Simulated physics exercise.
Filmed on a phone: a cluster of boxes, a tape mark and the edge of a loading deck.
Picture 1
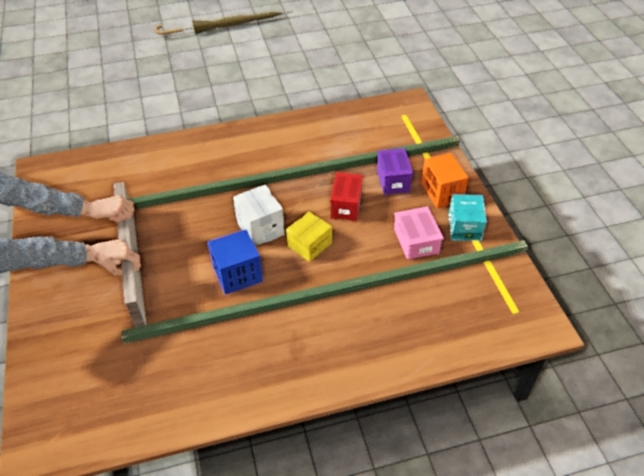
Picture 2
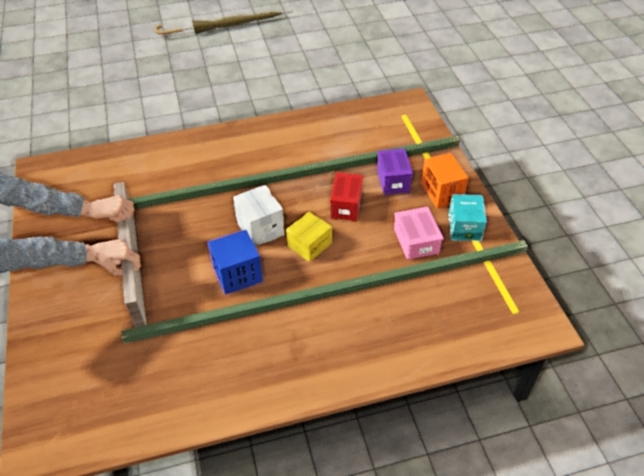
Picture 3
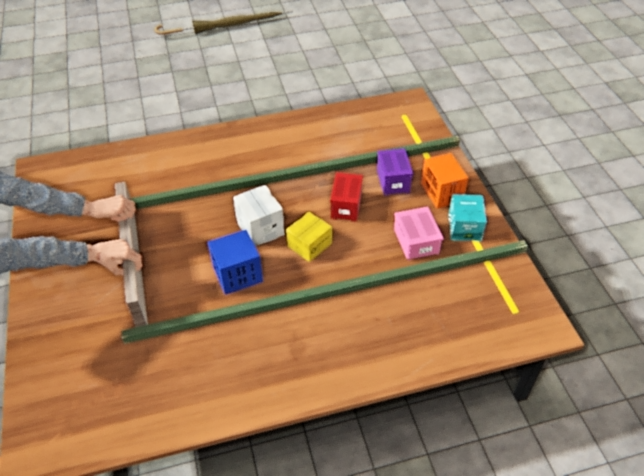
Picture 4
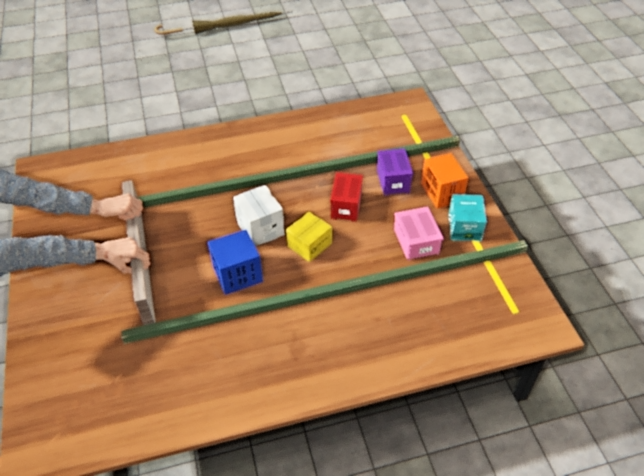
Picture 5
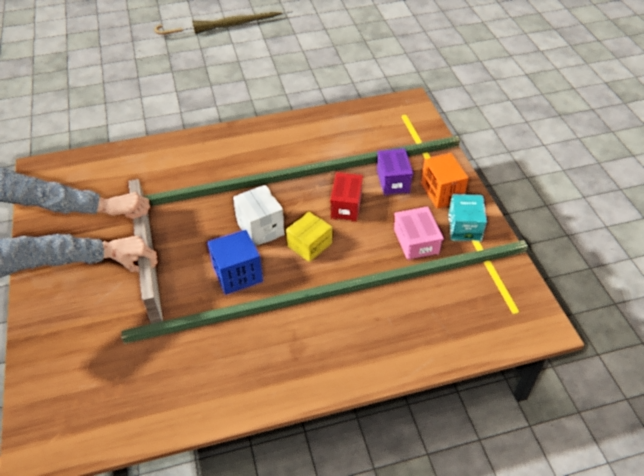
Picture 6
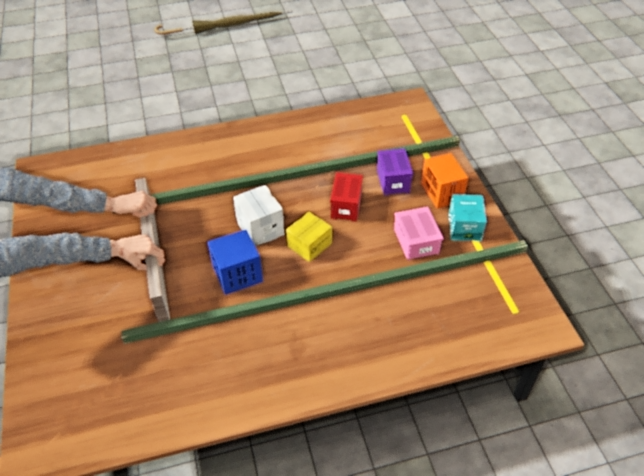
A wooden plank, held by two hands between green rails on a wooden table, stays still at first, then slides slightly right toward the blue and white boxes, while all the colourful boxes remain in place.
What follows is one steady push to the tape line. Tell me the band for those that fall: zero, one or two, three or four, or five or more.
As it turns out, the number that fall off is five or more.
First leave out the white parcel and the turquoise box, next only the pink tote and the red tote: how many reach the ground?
3 in the first case, 3 in the second.
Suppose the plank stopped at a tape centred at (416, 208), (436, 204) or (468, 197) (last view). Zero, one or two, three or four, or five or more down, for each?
Taking them in turn, either one or two; either three or four; at least five.
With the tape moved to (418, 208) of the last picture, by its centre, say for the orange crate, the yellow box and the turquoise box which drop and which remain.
The orange crate falls; the yellow box survives; the turquoise box goes over.
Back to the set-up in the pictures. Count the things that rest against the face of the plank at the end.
The number is 2.
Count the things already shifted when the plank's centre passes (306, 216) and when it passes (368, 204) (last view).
By then 4, and 8.
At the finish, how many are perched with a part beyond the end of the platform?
The number is 0.
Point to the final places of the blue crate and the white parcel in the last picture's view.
The blue crate stops around (488, 211); the white parcel around (464, 176).
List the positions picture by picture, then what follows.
Turquoise box (467, 218); orange crate (444, 181); purple tote (394, 172); plank (130, 252); tape (452, 201), in the first picture.
Orange crate (444, 181); blue crate (236, 262), in the second picture.
Purple tote (394, 172); yellow box (310, 237), in the third picture.
Turquoise box (467, 218); white parcel (259, 216), in the fourth picture.
Orange crate (444, 181); red tote (347, 197), in the fifth picture.
Turquoise box (467, 218); orange crate (444, 181); purple tote (394, 172); plank (152, 248); tape (452, 201), in the sixth picture.
A little later, none off yet; turquoise box at rest near (467, 218); orange crate at rest near (444, 181); purple tote at rest near (394, 172).
When it is over, the number that fall off is five or more; down, yellow box, red tote, pink tote, purple tote, orange crate and turquoise box.
